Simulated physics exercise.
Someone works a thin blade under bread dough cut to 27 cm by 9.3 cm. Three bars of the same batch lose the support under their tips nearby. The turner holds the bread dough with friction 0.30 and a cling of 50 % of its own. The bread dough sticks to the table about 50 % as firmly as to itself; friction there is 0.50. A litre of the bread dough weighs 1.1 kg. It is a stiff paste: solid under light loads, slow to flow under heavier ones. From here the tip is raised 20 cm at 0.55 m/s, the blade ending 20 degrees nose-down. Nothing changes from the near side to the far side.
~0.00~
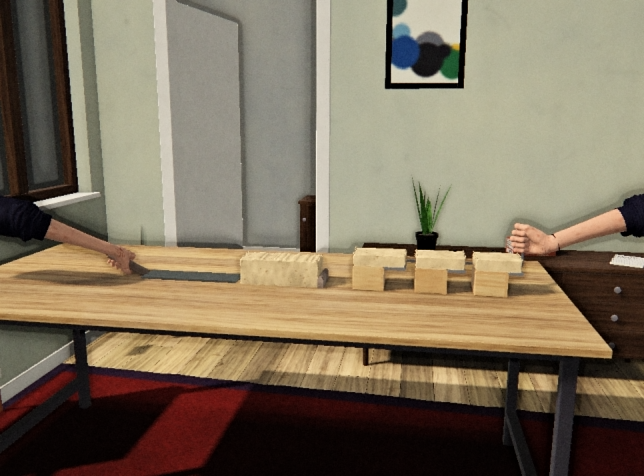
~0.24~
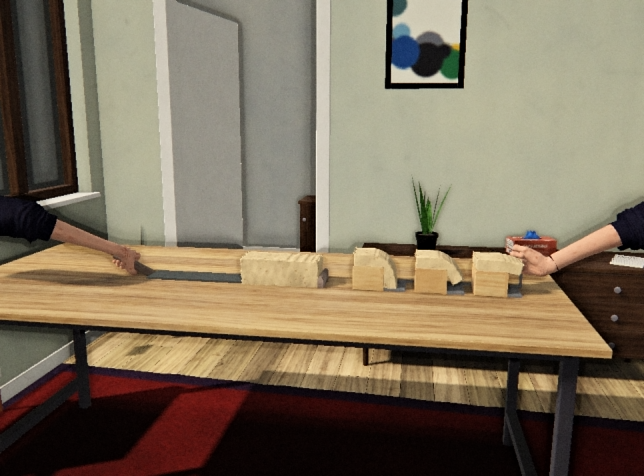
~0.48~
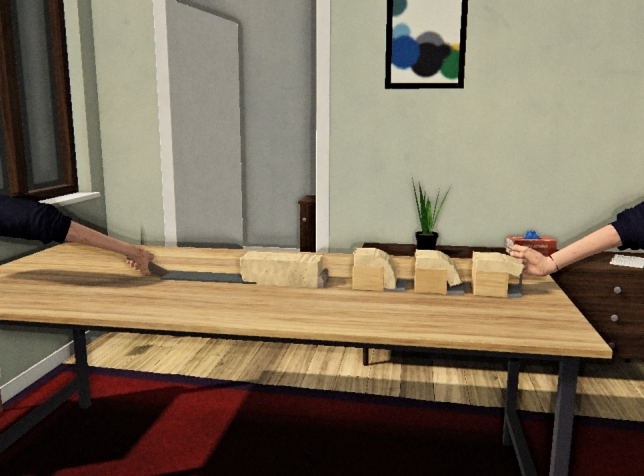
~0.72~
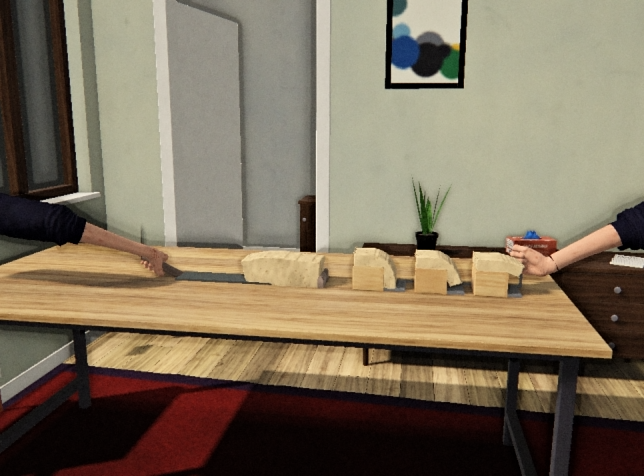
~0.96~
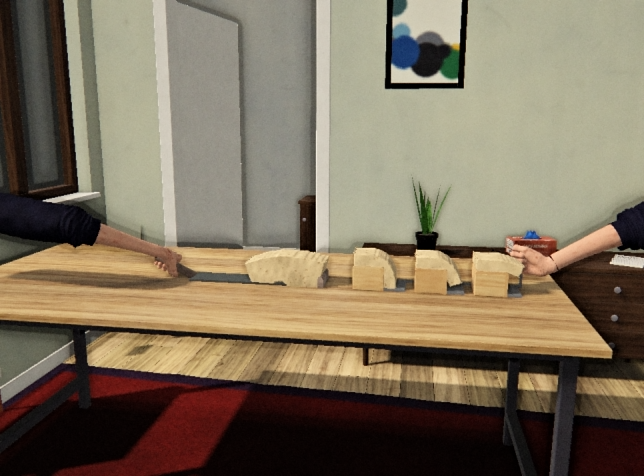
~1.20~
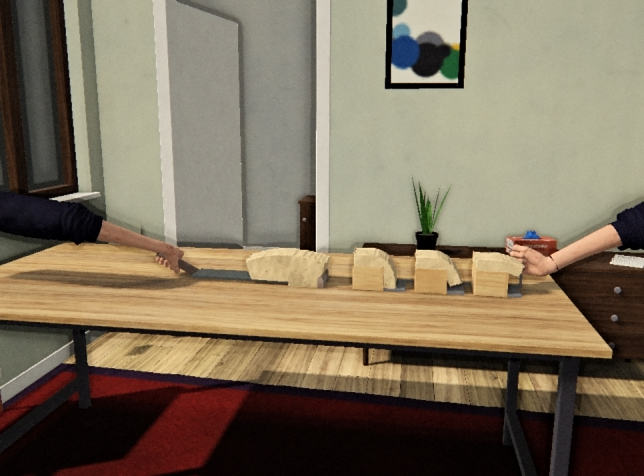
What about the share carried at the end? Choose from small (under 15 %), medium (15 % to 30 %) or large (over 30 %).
The share carried at the end is small, under 15 %.
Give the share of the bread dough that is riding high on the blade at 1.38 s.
Some 45 per cent.
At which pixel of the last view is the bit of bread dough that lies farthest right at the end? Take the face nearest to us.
Near (362, 282).
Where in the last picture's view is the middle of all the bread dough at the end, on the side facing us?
At about (312, 273).
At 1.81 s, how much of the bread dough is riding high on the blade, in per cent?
Some 45 per cent.
After 1.38 s, the tip is 10 cm up.
After 1.59 s, the tip is 20 cm up and 51 % is riding high on the blade.
After 1.81 s, the tip is 20 cm up and 47 % is riding high on the blade.
After 2.02 s, the tip is 20 cm up and 24 % is riding high on the blade.
After 2.50 s, at the end, the tip is 20 cm up and 0 % is riding high on the blade.
